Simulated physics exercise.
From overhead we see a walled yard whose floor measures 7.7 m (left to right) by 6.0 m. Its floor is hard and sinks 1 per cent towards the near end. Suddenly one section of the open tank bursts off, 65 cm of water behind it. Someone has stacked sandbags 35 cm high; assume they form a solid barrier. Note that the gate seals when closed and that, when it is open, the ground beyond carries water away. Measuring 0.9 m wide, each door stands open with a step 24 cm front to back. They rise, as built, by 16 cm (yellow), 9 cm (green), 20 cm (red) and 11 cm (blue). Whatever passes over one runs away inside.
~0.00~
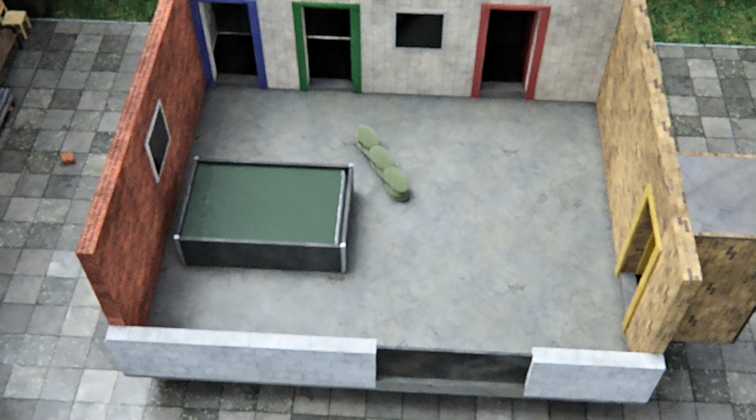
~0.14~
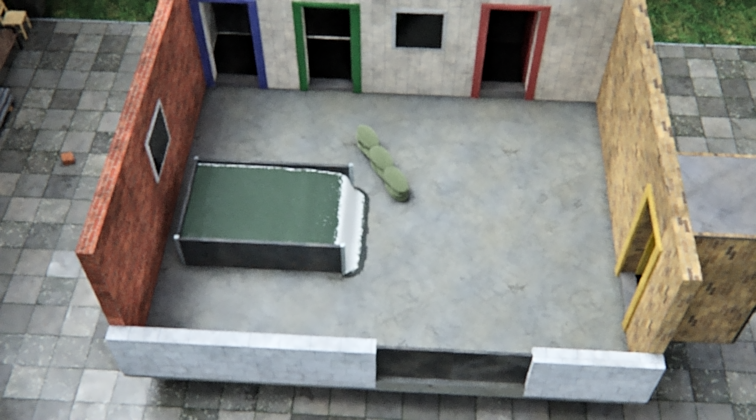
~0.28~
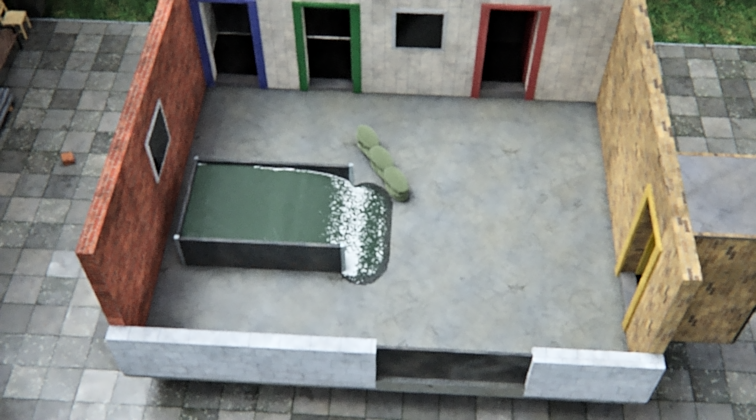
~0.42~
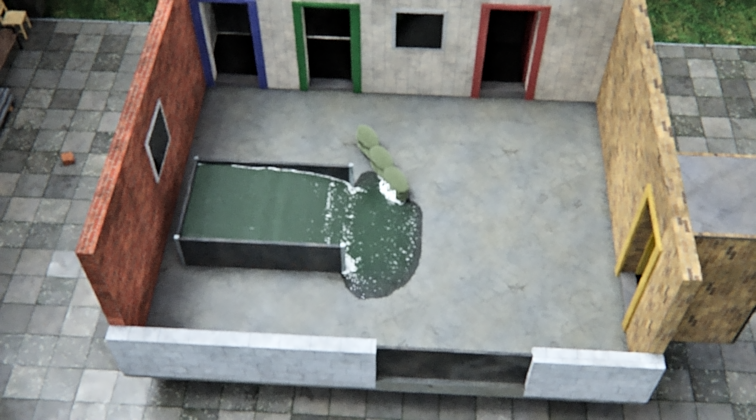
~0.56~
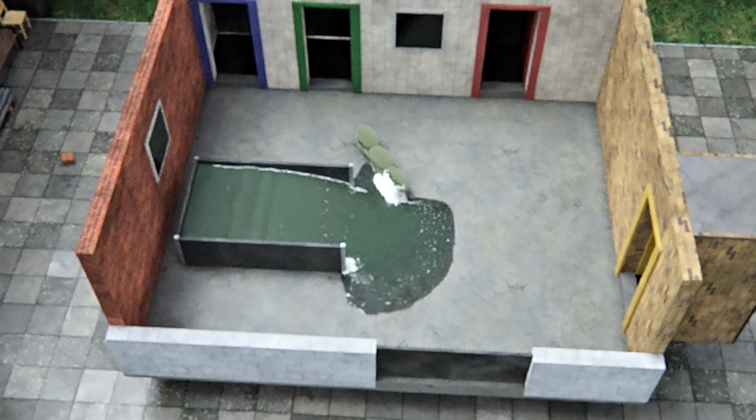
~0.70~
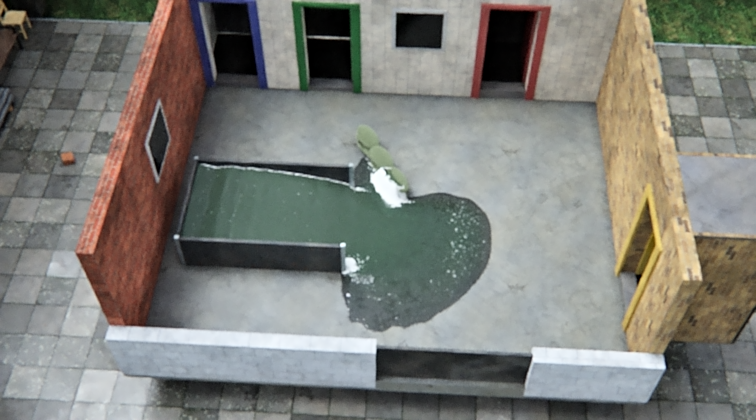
Dark green water bursts from the tank's right side and spreads across the grey floor.
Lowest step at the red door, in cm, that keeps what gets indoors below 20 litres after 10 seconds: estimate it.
My estimate is 6 cm.
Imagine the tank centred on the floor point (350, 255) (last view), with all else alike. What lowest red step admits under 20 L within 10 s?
Then roughly 7.5 cm.
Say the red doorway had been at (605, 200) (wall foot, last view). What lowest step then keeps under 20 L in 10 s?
14.5 cm.
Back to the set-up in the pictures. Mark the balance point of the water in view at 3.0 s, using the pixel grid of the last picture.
Centre of the water: Approx. (422, 248) px.
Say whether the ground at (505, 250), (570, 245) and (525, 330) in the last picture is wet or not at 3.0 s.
So the three spots come out swamped, swamped, swamped, in that order.
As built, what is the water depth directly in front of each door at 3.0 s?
Door by door, in centimetres - yellow 24, green 2, red 0, blue 1.
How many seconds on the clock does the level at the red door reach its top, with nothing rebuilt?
Near 7.5 seconds.
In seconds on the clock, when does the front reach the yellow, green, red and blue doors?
Yellow = 1.6 s, green = 2.8 s, red = 4.0 s, blue = 3.0 s.
After 1.4 s water covers 35 % of the floor, deepest (38 cm) near (390, 203); it has not reached the red door.
After 3.0 s water covers 60 % of the floor, deepest (40 cm) near (610, 358); it has not reached the red door.
After 10.0 s water covers 95 % of the floor, deepest (12 cm) near (195, 134); 6 cm at the red door, 0 litres in over its 20 cm step.
At the red door as built, the water arrived by 4.1 s and peaked near 11 cm at 7.4 s.
Run again over the same 10 s with other heights there, 29 litres in over 5 cm, 15 litres over 6.5 cm. The limit of 20 litres is kept from about 6 cm up.
